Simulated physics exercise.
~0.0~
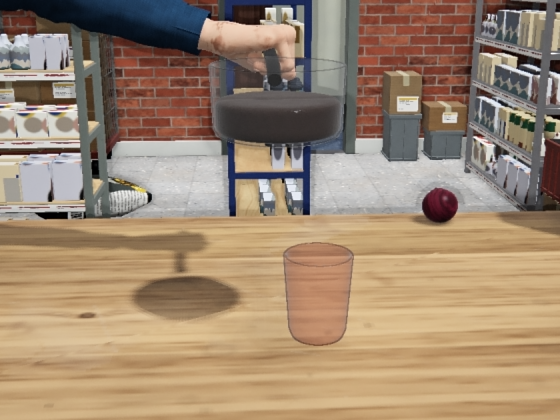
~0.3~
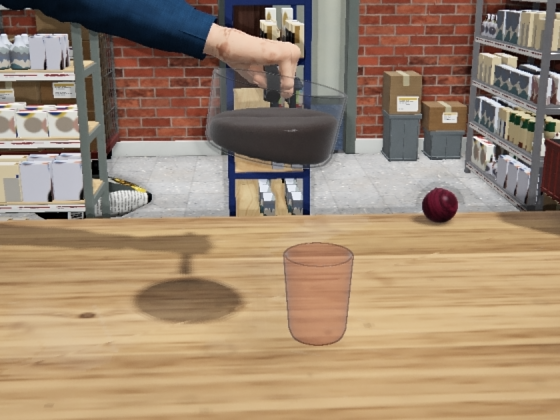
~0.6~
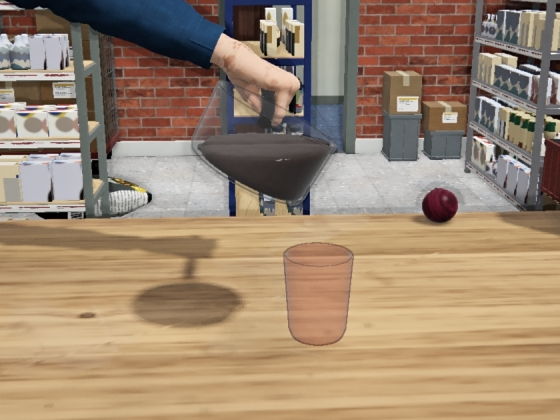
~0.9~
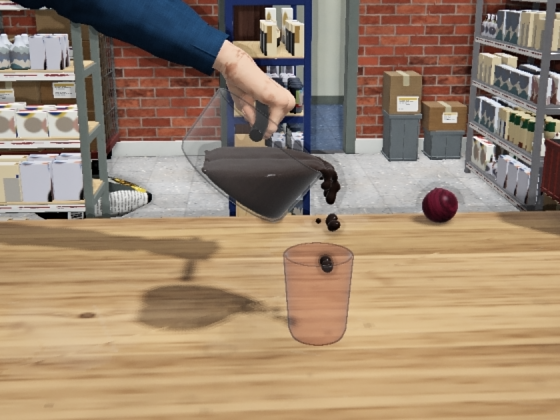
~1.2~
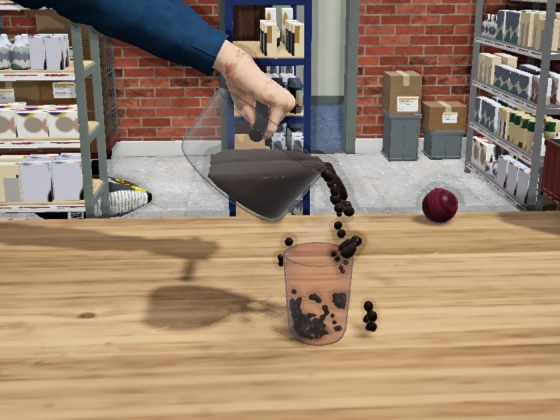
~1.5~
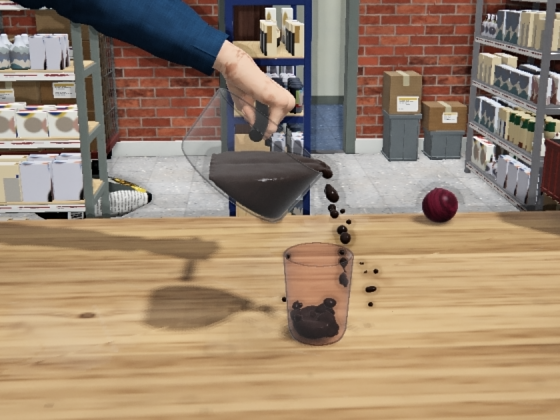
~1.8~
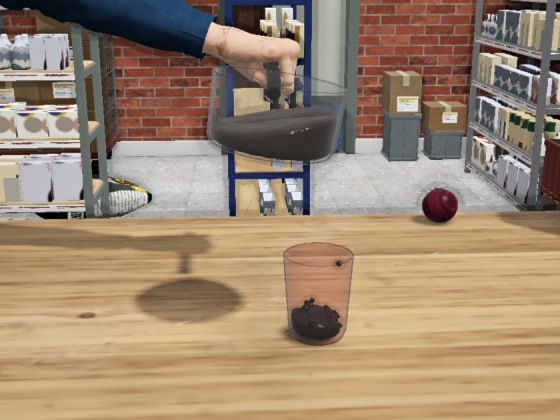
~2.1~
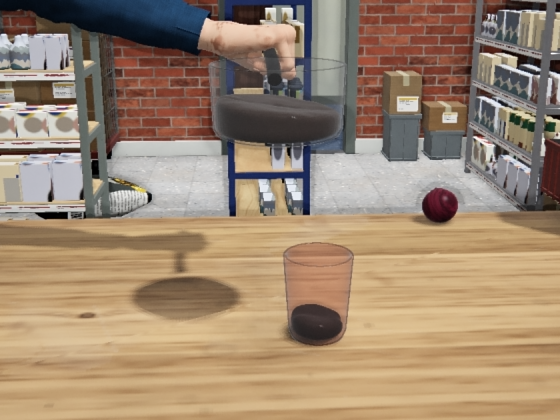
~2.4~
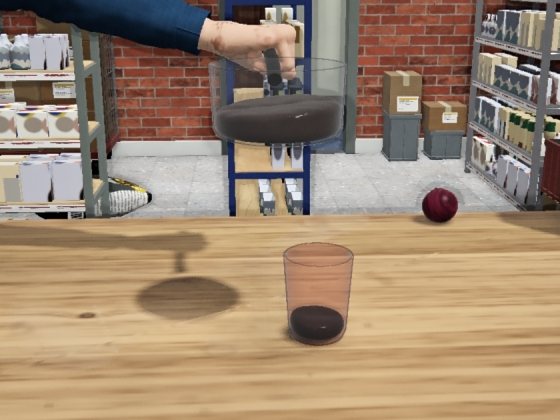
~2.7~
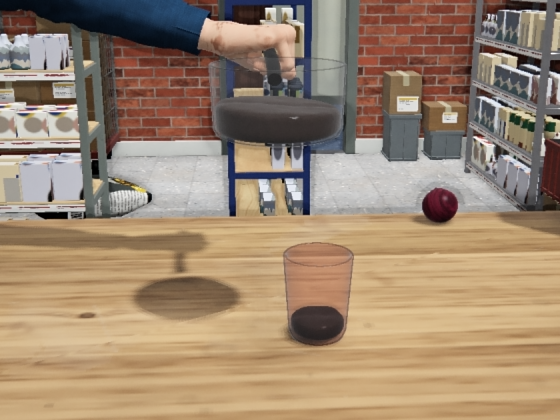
The video shows a hand holding a small clear pot of dark coffee above an empty, reddish tumbler on a wooden worktop, tilting it rightwards to pour. Some drops scatter beside the tumbler, then the pot returns level, leaving a shallow layer of coffee in the tumbler.
